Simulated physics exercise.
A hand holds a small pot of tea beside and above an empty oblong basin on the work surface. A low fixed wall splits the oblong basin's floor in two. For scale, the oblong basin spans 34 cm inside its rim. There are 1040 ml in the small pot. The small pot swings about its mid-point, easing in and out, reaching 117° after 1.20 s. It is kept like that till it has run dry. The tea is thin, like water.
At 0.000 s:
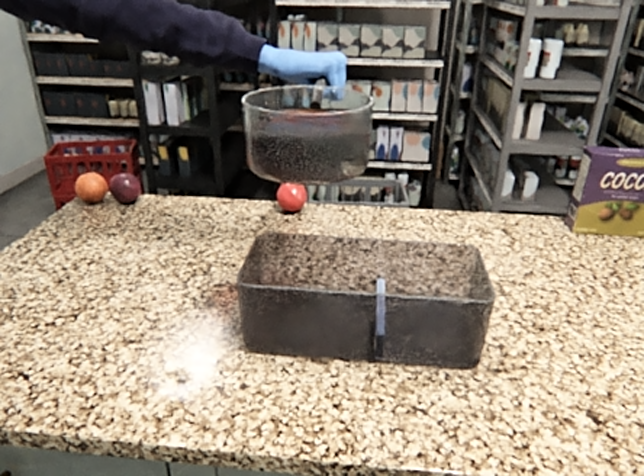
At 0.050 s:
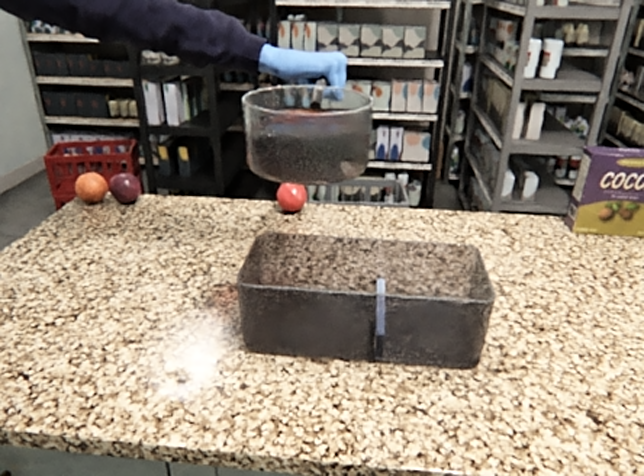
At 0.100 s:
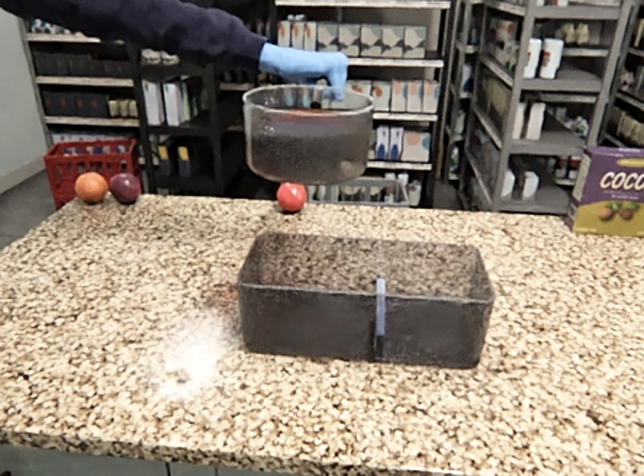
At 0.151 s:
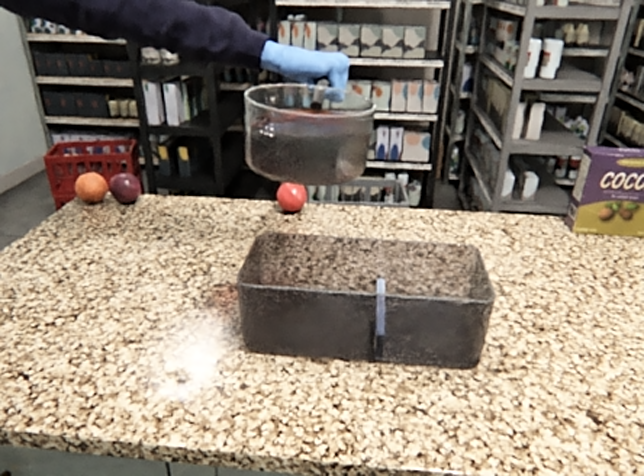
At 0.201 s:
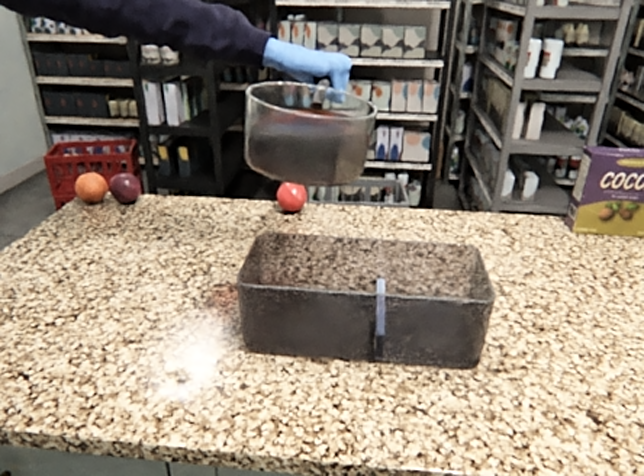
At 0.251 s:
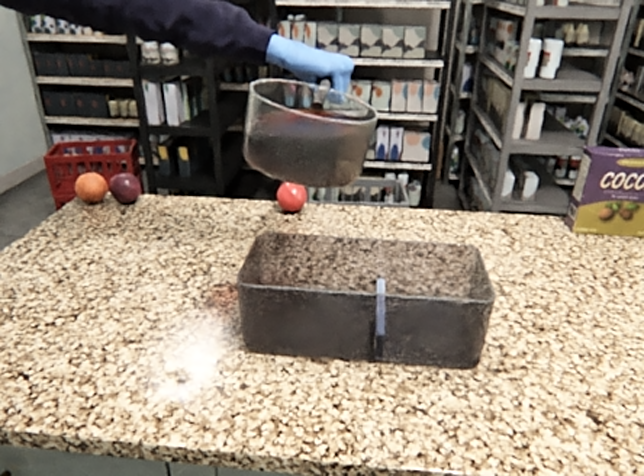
On a speckled stone counter in a storeroom, a blue-gloved hand held a clear round pot of dark tea above an empty oblong basin, then slowly tilted it slightly to the right.
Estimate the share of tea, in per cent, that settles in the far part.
About 69 per cent.
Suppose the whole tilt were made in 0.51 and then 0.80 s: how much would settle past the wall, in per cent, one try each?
First 45, then 55 per cent.
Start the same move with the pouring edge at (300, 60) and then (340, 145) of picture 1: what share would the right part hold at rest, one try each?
First 15, then 35 per cent.
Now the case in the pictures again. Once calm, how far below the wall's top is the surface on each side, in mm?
Left about 32 mm, right about 8 mm.
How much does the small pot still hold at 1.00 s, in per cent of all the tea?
Some 9 per cent.
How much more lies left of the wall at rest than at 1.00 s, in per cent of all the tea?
Near 20 in a hundred.
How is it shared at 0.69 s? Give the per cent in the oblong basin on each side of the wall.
Near 0 on the left, 5 on the right.
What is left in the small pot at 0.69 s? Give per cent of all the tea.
Some 62 per cent.
After 0.69 s the tilt is 72° and 61 per cent is still to pour, 0 is left of the wall and 5 right of it.
After 1.00 s the tilt is 109° and 9 per cent is still to pour, 9 is left of the wall and 67 right of it.
After 1.34 s the tilt is 117° and 0 per cent is still to pour, 28 is left of the wall and 70 right of it.
After 1.70 s the tilt is 117° and 0 per cent is still to pour, 29 is left of the wall and 69 right of it.
In the end 30 per cent lies left of the wall, 69 right of it and 1 outside.
